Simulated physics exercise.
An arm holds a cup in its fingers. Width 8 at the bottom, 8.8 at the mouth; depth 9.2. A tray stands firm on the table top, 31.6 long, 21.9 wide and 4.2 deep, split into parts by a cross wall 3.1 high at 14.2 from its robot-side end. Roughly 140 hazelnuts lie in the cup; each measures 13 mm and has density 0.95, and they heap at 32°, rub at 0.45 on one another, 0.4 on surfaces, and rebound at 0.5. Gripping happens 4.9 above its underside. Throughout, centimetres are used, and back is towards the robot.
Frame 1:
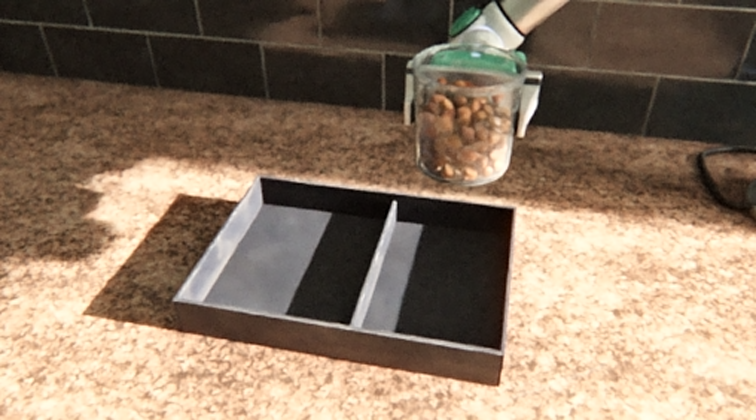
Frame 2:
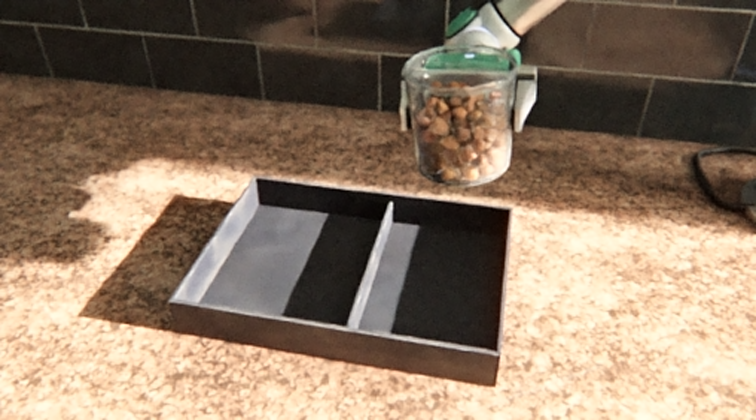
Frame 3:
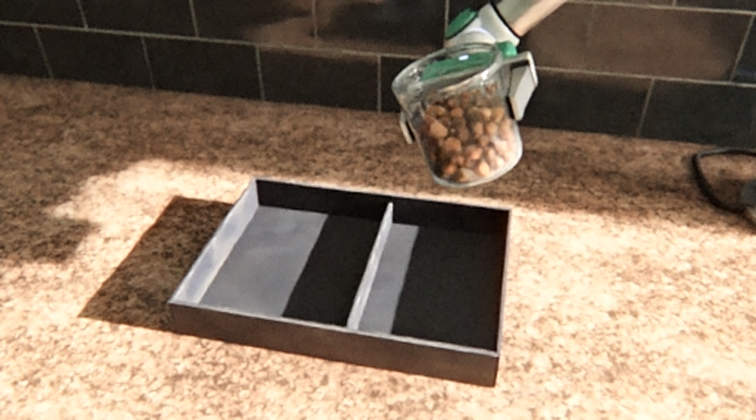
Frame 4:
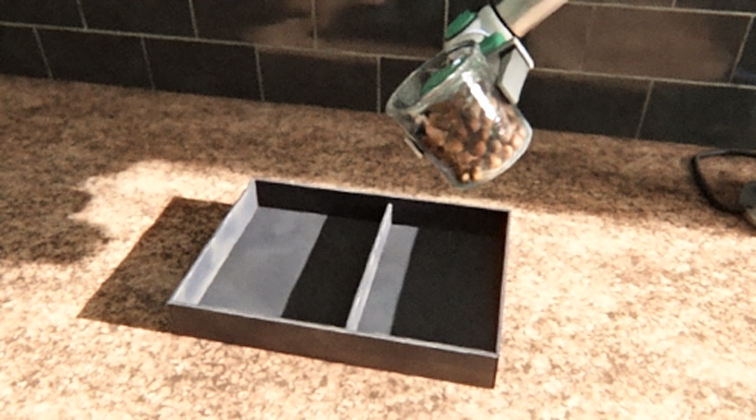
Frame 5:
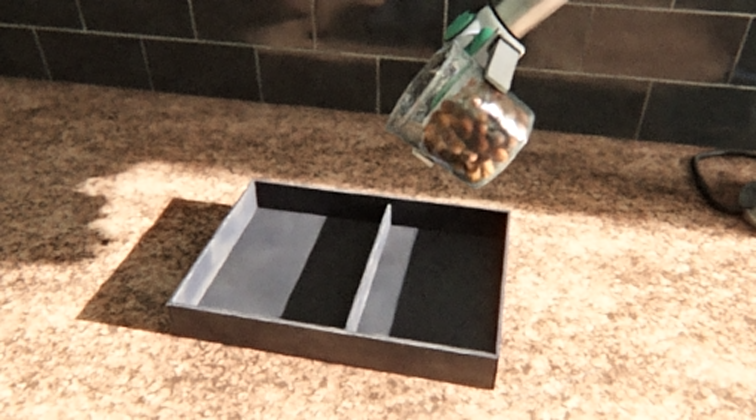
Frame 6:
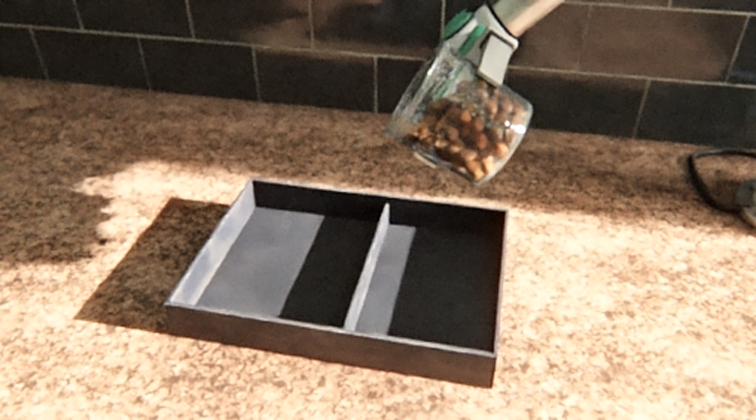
A robotic arm steadily tilts a clear cup of nuts above a divided black tray.
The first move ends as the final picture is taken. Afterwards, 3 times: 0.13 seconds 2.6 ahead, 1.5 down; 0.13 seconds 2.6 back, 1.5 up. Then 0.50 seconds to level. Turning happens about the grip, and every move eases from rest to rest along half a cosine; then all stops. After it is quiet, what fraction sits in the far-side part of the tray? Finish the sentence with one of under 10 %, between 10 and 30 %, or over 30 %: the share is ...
The share is under 10 %.
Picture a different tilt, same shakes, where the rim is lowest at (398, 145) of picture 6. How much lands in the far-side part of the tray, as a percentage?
The share is about 30 percent.
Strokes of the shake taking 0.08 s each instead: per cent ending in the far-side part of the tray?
Estimate: Near 10 per cent.
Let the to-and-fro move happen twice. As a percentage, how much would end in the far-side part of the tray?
0 %.
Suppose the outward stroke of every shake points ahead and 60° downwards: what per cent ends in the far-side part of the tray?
Some 0 in a hundred.
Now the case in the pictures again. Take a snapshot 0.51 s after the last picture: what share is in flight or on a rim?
I'd put it near 0 per cent.
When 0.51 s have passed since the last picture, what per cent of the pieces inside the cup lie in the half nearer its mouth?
Estimate: Around 30 %.
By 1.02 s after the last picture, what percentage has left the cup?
I'd say some 0 percent by then.
Then, 0.51 s after the last picture, tilted 60° forward, highest piece 24 above the table; 144 in the cup.
Then, 1.02 s after the last picture, tilted 31° forward, highest piece 24 above the table; 142 in the cup, 2 in the far-side part.
Then, 1.48 s after the last picture, level, highest piece 26 above the table; 142 in the cup, 2 in the far-side part.
Then, 2.53 s after the last picture, level, highest piece 26 above the table; 142 in the cup, 2 in the far-side part.
Final count, 142 in the cup, 2 in the far-side part. That is 1 % in the far-side part of the tray.
